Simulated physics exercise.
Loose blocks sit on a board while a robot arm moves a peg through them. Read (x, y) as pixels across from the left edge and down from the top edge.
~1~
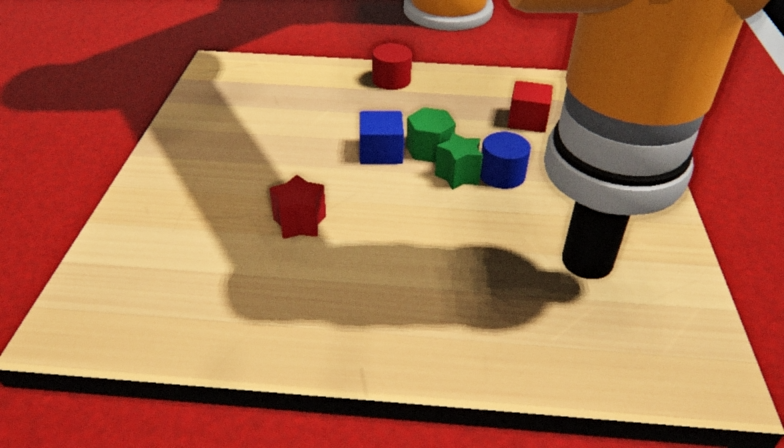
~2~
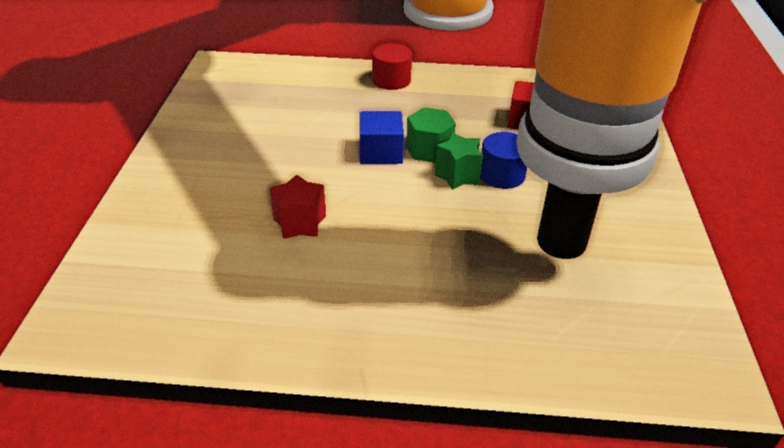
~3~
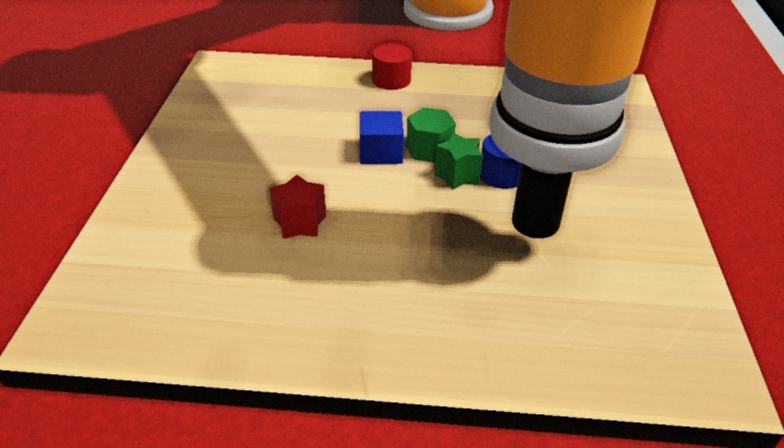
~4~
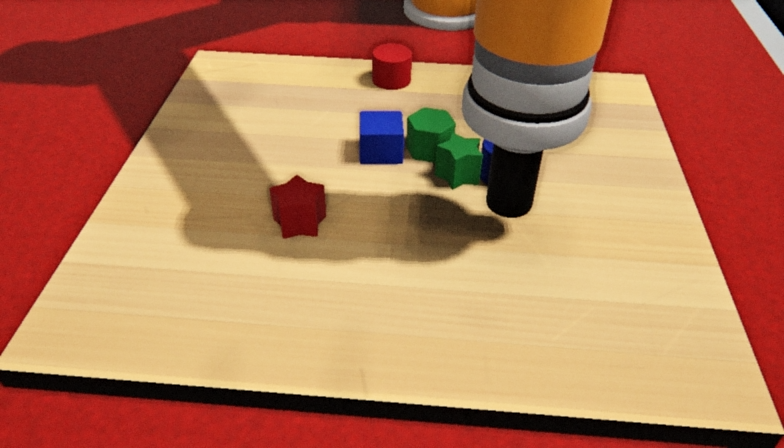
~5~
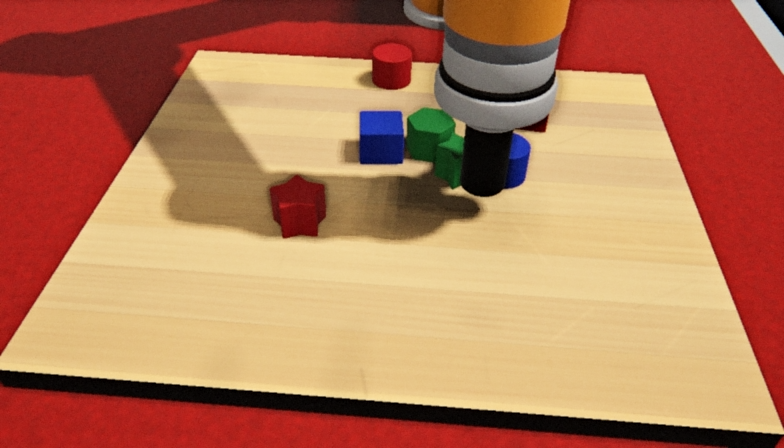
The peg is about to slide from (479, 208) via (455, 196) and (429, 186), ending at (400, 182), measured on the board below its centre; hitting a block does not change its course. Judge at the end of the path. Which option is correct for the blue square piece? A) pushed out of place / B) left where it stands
It's B.
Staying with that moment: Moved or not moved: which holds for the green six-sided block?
It moves.
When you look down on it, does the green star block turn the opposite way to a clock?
Final answer: No.
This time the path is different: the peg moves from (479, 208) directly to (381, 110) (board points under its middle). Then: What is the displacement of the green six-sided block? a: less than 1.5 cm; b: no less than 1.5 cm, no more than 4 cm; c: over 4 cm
The answer is c.
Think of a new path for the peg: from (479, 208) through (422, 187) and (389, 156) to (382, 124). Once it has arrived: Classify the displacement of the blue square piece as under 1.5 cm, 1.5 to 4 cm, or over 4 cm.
Moves over 4 cm.
On the path given first. Halfway along, peg at (443, 167); green six-sided block at (430, 116); green star block at (453, 138), turned 35° clockwise.
At the end, peg at (401, 159); blue square piece unmoved; green six-sided block at (430, 113); green star block at (449, 137), turned 55° clockwise.
